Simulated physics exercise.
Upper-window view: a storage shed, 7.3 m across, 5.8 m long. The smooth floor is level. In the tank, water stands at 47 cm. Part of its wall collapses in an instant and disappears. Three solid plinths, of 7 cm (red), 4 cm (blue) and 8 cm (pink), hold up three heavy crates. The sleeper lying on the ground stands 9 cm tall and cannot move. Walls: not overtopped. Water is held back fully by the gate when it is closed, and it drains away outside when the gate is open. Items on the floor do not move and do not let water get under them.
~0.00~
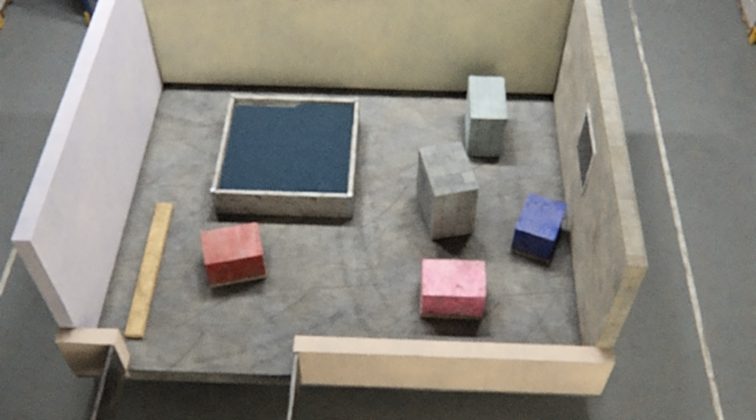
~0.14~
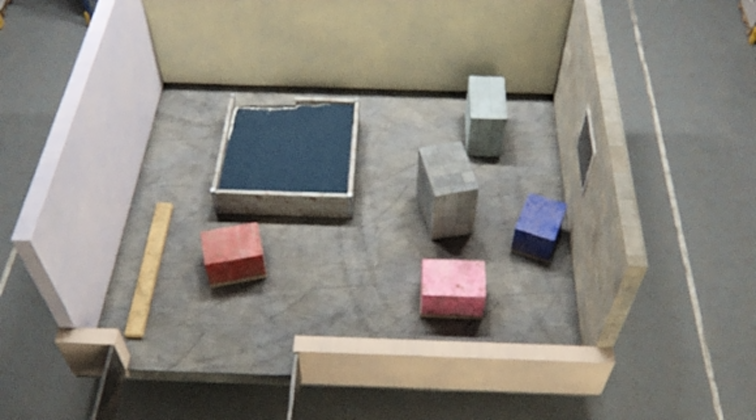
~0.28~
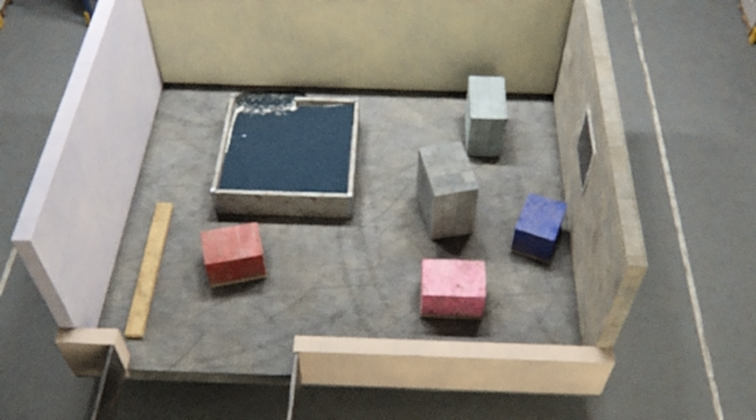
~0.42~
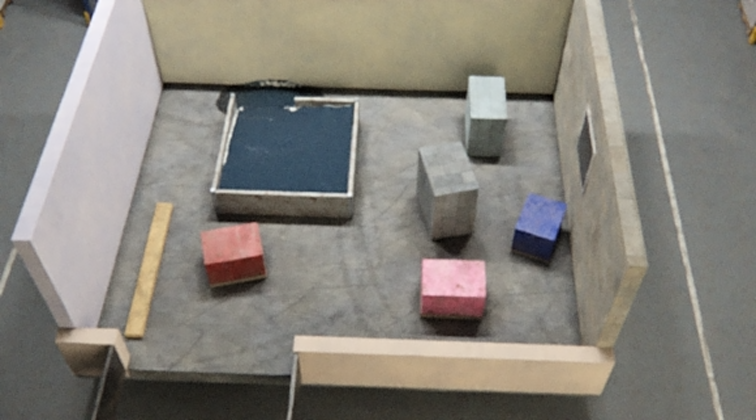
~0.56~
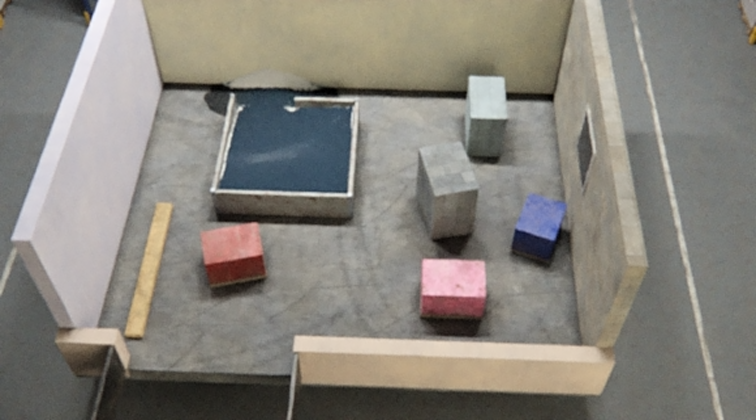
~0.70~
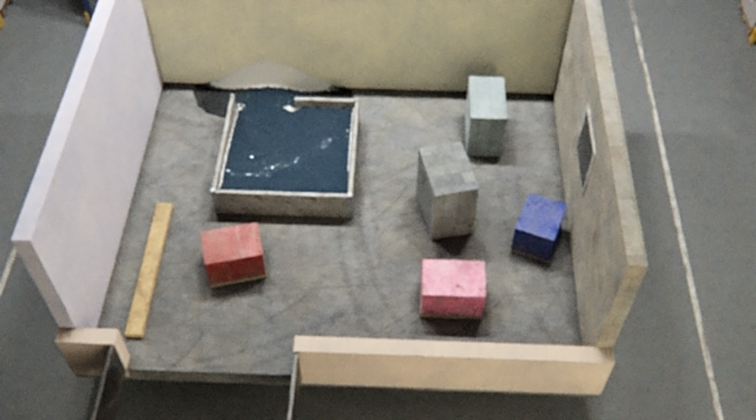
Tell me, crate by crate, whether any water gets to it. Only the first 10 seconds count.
Here it is: Red crate, water gets to it; blue crate, water gets to it; pink crate, no water gets to it.
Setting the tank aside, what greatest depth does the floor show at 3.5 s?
Up to near 26 cm.
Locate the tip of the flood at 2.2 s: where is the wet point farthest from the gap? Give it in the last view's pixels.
That lands around (481, 98) in the last picture.
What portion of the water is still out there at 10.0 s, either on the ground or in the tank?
About 88 percent of the water remains.
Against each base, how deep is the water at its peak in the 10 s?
Red 12 cm, blue 11 cm, pink 5 cm at the peak.
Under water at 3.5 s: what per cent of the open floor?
I'd say around 40 %.
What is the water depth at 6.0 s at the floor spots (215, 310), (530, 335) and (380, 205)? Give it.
The depths come out at 1, 0 and 2 centimetres, in the order listed.
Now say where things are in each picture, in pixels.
The tank at (289, 147) is whole and still, 47 cm deep, in the first frame.
The front is at (301, 113), 0.6 m from the gap at (266, 115); 0.3 m2 of floor is under water; 47 cm left at the back of the tank, in the second frame.
Water pours out at (267, 116) and has run 0.8 m, to (300, 97); deepest outside 24 cm, 47 cm at the tank's back, in the third frame.
The front is at (311, 88), 1.1 m from the gap at (267, 115); 1.3 m2 of floor is under water; 47 cm left at the back of the tank, in the fourth frame.
Water pours out at (267, 116) and has run 1.4 m, to (330, 89); deepest outside 44 cm, 47 cm at the tank's back, in the fifth frame.
Water pours out at (266, 115) and has run 1.6 m, to (346, 89); deepest outside 67 cm, 47 cm at the tank's back, in the sixth frame.
After 1.4 s water covers 10 % of the floor and is deepest (39 cm) near (268, 91); red plinth not reached, blue plinth not reached, pink plinth not reached.
After 2.2 s water covers 20 % of the floor and is deepest (36 cm) near (172, 88); red plinth not reached, blue plinth not reached, pink plinth not reached.
After 3.5 s water covers 40 % of the floor and is deepest (26 cm) near (549, 100); red plinth reached, blue plinth not reached, pink plinth not reached.
After 6.0 s water covers 65 % of the floor and is deepest (17 cm) near (171, 95); red plinth reached, blue plinth reached, pink plinth reached.
After 10.0 s water covers 90 % of the floor and is deepest (10 cm) near (91, 353); highest at the red plinth 12 cm, highest at the blue plinth 11 cm, highest at the pink plinth 5 cm.
